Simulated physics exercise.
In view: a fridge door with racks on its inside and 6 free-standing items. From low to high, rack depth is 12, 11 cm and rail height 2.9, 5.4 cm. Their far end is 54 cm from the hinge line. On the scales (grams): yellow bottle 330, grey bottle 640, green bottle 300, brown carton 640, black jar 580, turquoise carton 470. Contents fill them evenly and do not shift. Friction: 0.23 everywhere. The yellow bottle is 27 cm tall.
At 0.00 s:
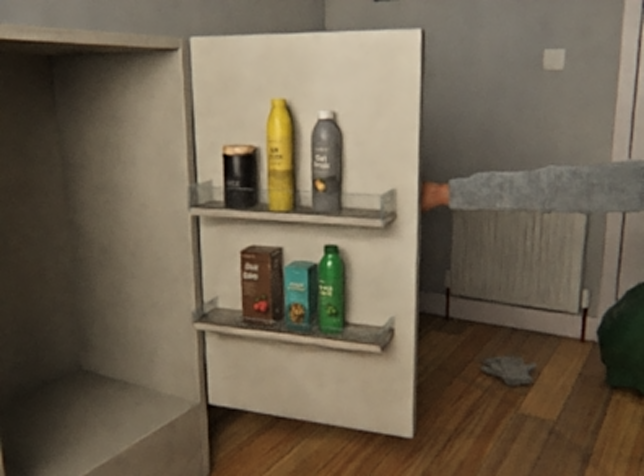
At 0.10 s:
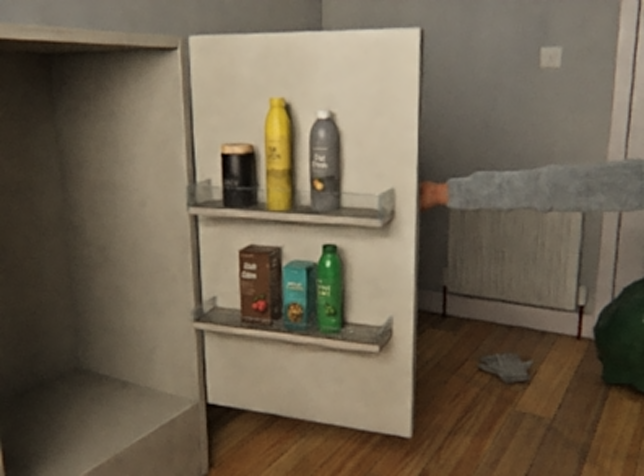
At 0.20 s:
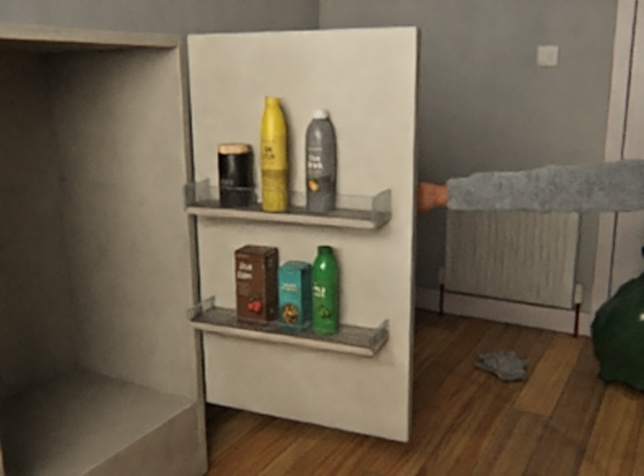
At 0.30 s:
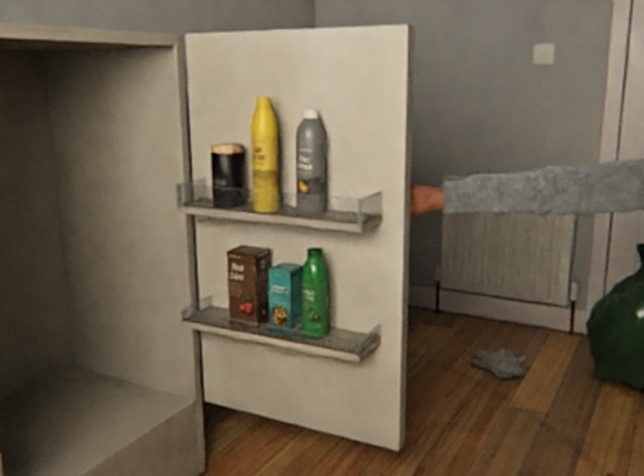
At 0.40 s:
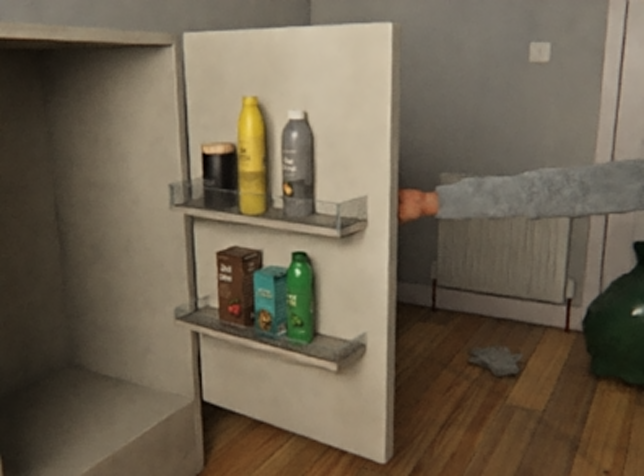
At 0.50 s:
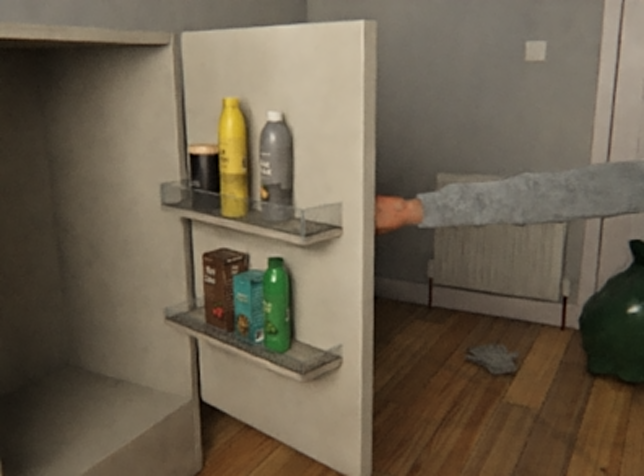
In a grey room with a wooden floor, a hand swinging a fridge door partway leftward, bottles and cartons riding on its racks.
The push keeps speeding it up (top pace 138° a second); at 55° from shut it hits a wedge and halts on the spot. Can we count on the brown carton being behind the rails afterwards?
The brown carton keeps to its rack.
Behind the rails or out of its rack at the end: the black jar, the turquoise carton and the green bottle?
The black jar is still behind the rails; the turquoise carton ends out of its rack; the green bottle finishes out of its rack.
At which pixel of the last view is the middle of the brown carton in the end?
Near (184, 294).
Around 1.10 s, open by 55°; green bottle and turquoise carton now out of its rack; brown carton shifted 3 cm near (184, 294); grey bottle at 22° to upright.
Around 1.70 s, open by 55°; yellow bottle now out of its rack; brown carton shifted 3 cm near (184, 294); grey bottle at 24° to upright.
Finally (2.9 s), out of its rack, yellow bottle, green bottle and turquoise carton; on their side or leaning hard behind the rails, grey bottle; the other 2 still in place (within 5 cm). In the last view, brown carton near (184, 294).
